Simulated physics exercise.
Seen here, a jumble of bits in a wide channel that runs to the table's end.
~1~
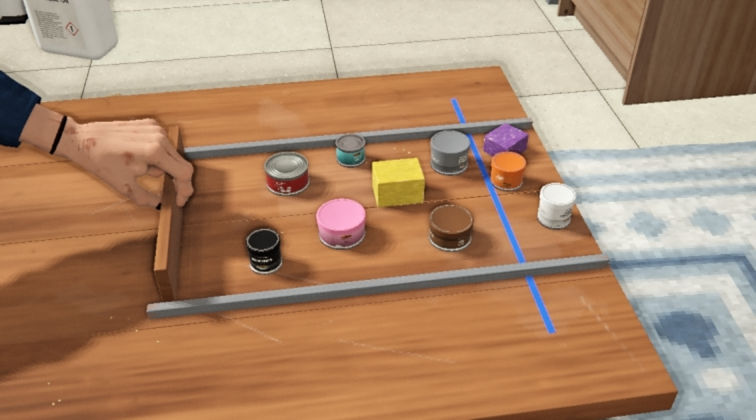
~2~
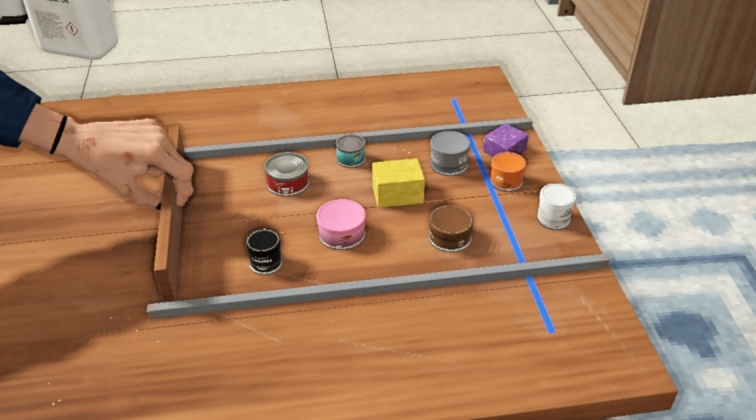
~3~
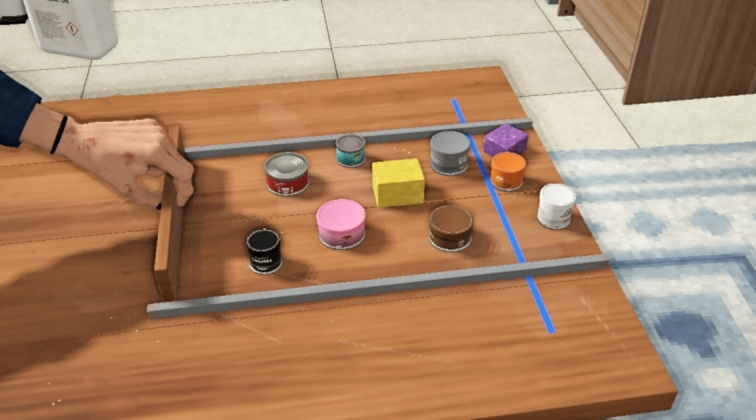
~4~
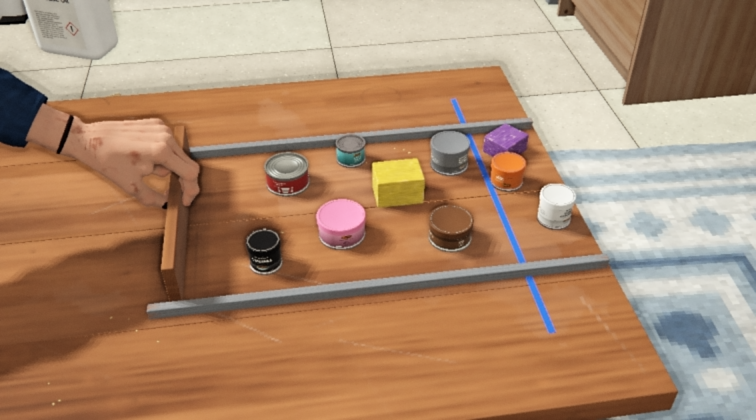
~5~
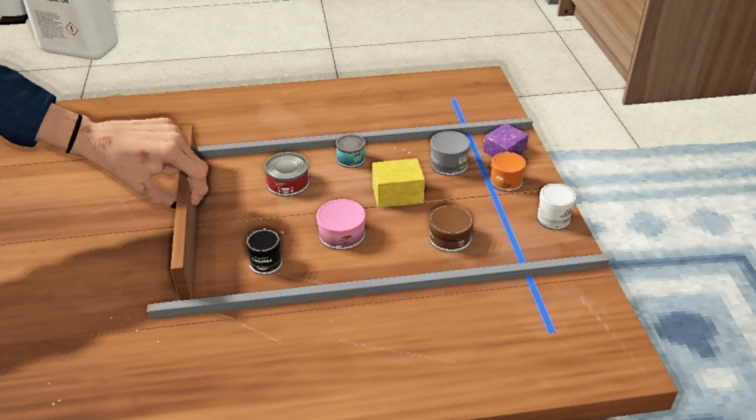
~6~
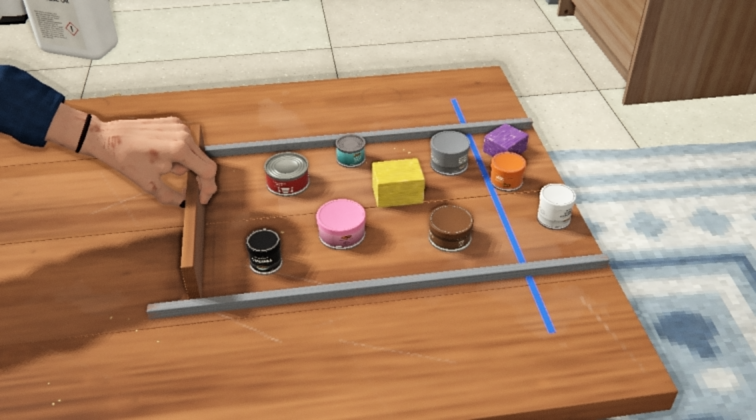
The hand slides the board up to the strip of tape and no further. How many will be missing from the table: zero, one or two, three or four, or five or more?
Outcome: The number that fall off is one or two.
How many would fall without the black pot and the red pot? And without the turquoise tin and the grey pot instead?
The counts: 0 and 0.
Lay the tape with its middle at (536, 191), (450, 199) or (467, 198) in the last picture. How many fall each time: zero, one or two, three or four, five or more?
Taking them in turn, more than four; none; not one.
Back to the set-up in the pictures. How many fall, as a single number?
It comes to 1.
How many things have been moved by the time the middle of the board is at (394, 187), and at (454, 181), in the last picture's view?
6 and 9.
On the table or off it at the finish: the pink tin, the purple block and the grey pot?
The pink tin is kept, the purple block tumbles off, the grey pot is kept.
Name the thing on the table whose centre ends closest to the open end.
The white pot.
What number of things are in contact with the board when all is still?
The number is 5.
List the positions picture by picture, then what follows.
In the first picture, white pot (556, 206); purple block (506, 143); orange tin (508, 172); board (172, 208); tape (494, 195).
In the second picture, purple block (506, 143); black pot (265, 252).
In the third picture, orange tin (508, 172); brown pot (451, 228).
In the fourth picture, white pot (556, 207); grey pot (450, 153).
In the fifth picture, purple block (506, 143); yellow block (398, 183).
In the sixth picture, white pot (556, 207); purple block (506, 143); orange tin (508, 172); board (196, 206); tape (494, 195).
Soon after, none off yet; white pot at rest near (556, 207); purple block at rest near (506, 143); orange tin at rest near (508, 172).
By the end, the number that fall off is one or two; fallen, purple block.
